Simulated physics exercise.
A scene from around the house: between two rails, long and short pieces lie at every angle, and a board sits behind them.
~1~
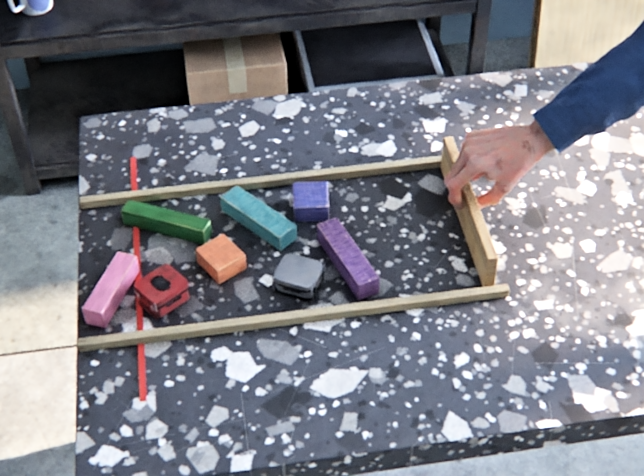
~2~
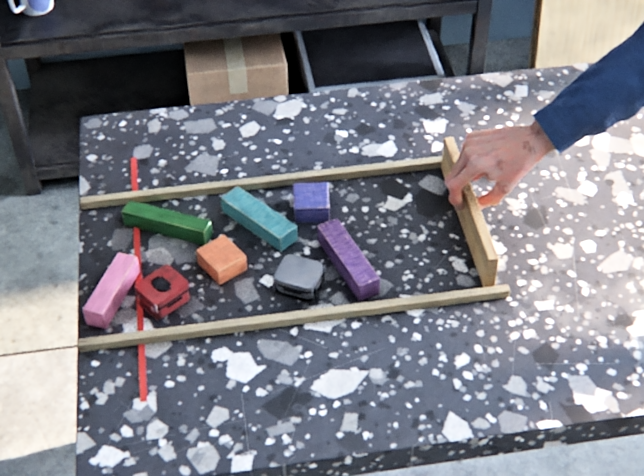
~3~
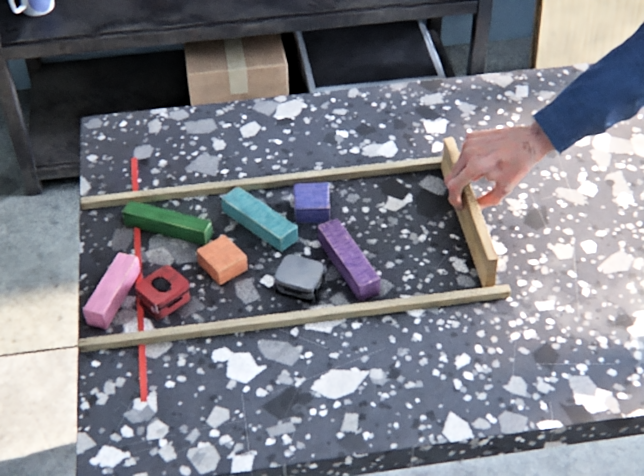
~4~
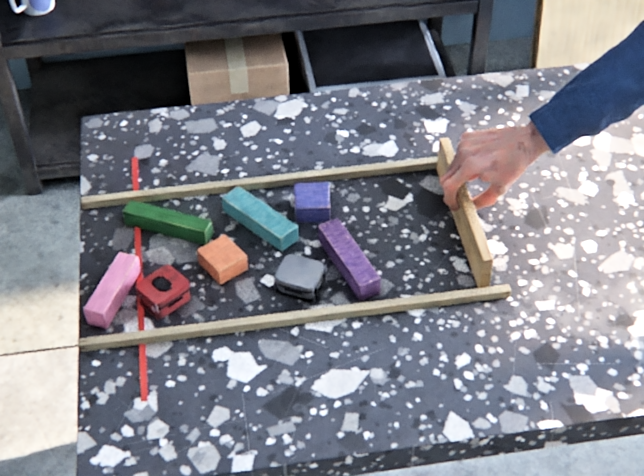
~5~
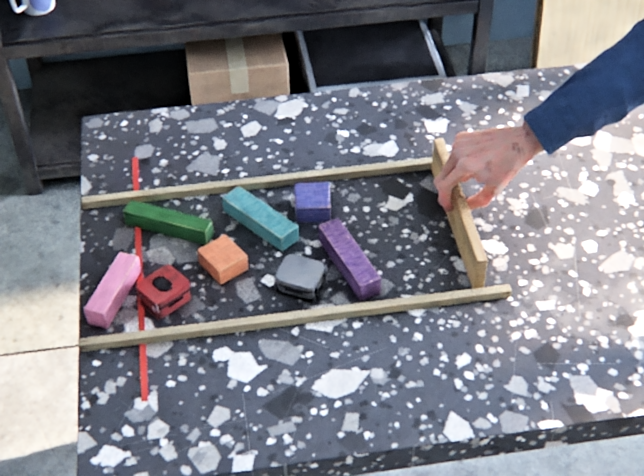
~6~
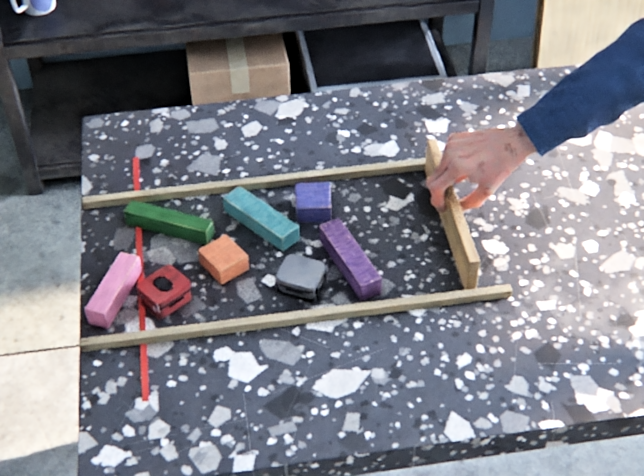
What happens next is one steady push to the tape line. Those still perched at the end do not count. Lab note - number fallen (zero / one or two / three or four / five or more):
It sends over the edge three or four pieces.
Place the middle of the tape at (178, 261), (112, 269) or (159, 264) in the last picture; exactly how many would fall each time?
In that order 1, 6 and 2.
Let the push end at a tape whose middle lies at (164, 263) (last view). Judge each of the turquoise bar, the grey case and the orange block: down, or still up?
The turquoise bar remains up; the grey case holds on; the orange block is kept.
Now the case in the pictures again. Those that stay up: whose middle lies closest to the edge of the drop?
Answer: The orange block.
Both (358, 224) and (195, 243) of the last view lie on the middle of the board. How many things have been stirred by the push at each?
Tally: First 1; then 8.
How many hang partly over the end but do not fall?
3 overhanging.
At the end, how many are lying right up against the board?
Total: 2.
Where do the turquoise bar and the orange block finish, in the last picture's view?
Final positions - turquoise bar around (87, 241), orange block around (79, 284).
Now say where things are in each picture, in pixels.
Pink bar (112, 289); red case (163, 293); green bar (167, 222); board (468, 210); tape (137, 266), in the first picture.
Red case (163, 293); blue block (311, 203), in the second picture.
Green bar (167, 223); orange block (222, 260), in the third picture.
Pink bar (113, 290); turquoise bar (260, 218), in the fourth picture.
Red case (165, 293); purple bar (349, 259), in the fifth picture.
Pink bar (114, 290); red case (165, 293); green bar (169, 222); board (450, 213); tape (140, 266), in the sixth picture.
Soon after, none off yet; pink bar at rest near (114, 290); red case at rest near (165, 293); green bar at rest near (169, 222).
After that, none off yet; pink bar at rest near (114, 290); red case at rest near (165, 293); green bar moving near (164, 223).
And then, none off yet; pink bar displaced a little near (83, 286); red case displaced about its own width near (102, 304); green bar displaced a little near (114, 231).
In the end, the number that fall off is three or four; gone, green bar, red case and pink bar.
